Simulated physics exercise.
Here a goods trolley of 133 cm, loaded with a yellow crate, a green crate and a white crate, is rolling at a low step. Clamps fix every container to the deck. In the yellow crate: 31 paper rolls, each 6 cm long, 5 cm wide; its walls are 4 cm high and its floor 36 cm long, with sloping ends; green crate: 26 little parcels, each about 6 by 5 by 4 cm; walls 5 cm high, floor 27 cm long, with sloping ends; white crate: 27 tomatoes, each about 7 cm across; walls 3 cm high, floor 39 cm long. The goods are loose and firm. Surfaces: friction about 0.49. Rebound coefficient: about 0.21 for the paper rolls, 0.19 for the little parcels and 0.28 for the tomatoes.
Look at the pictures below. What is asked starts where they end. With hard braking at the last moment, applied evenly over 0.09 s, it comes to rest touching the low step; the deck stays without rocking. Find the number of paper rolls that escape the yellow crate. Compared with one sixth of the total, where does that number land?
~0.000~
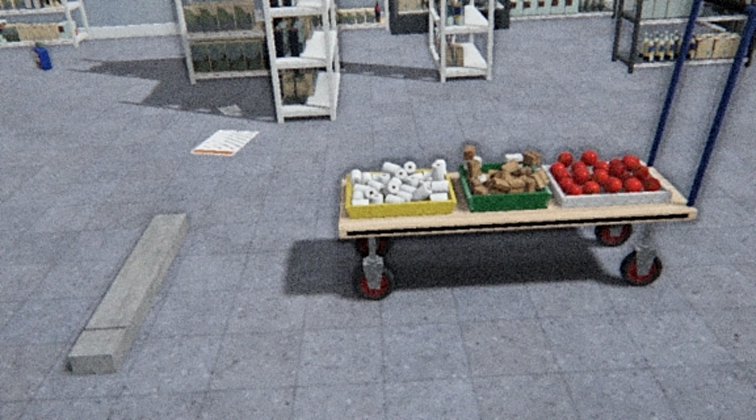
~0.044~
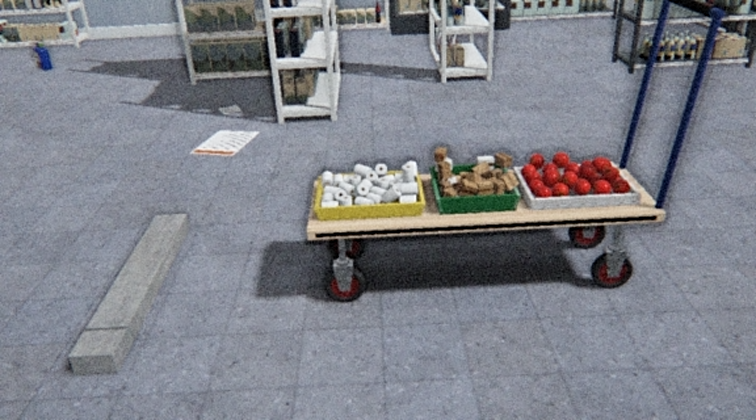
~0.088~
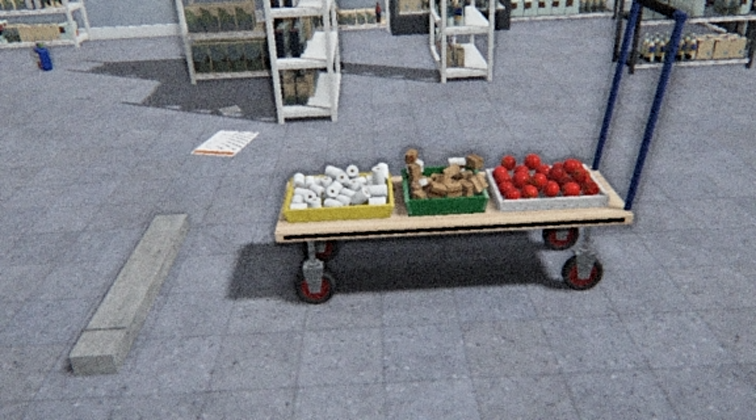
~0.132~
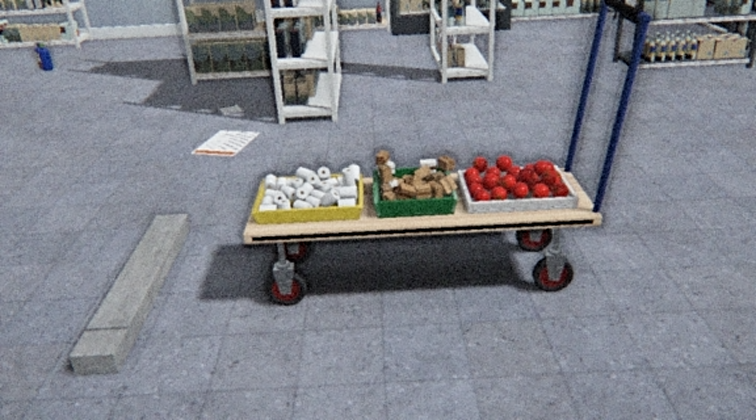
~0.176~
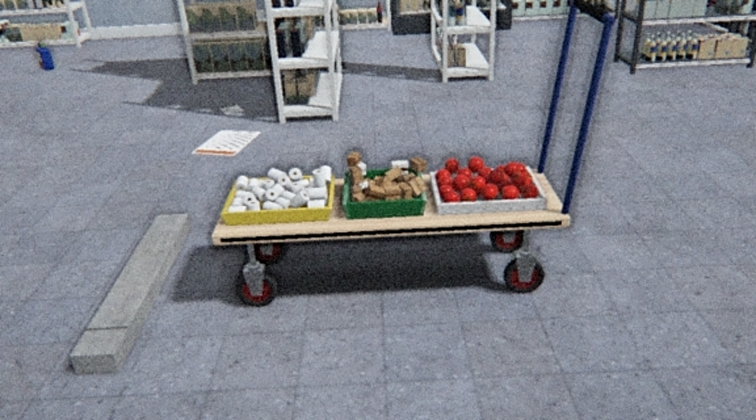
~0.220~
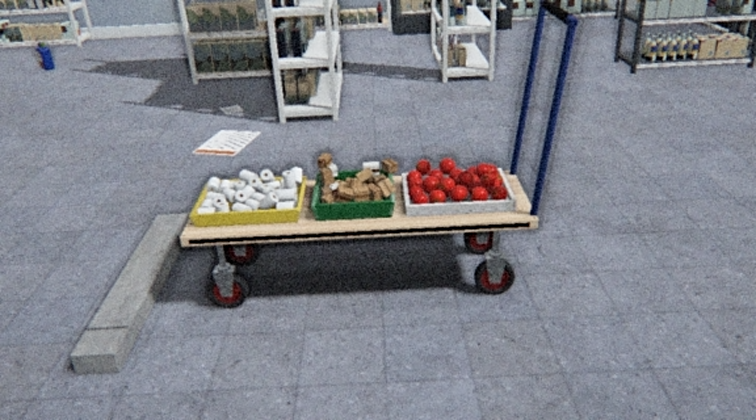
It lands above one sixth.
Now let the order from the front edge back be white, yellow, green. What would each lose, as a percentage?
With that order the yellow crate sheds 30 per cent of its load, the green crate 20 per cent, and the white crate 30 per cent.
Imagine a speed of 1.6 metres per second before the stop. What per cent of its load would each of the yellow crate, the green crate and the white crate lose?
In that case the yellow crate sheds 10 per cent of its load, the green crate 20 per cent, and the white crate 10 per cent.
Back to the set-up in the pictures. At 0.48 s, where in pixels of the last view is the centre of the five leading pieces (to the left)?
I'd say near (135, 181).
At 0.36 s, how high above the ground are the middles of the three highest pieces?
Close to 50 cm, on average.
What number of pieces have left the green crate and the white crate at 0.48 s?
Estimated count: Green crate around 5, white crate around 5.
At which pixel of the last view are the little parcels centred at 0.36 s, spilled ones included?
Around (278, 193) in pixels.
After 0.26 s, the brake bites.
After 0.36 s, yellow crate 31 in, 0 out, green crate 23 in, 3 out and white crate 25 in, 2 out.
After 0.48 s, yellow crate 28 in, 3 out, green crate 21 in, 5 out and white crate 22 in, 5 out.
After 0.71 s, yellow crate 22 in, 9 out, green crate 17 in, 9 out and white crate 20 in, 7 out.
Final count (at 1.22 s), yellow crate 22 in, 9 out, green crate 17 in, 9 out and white crate 20 in, 7 out. Asked share, 9 of 31, 29 per cent.
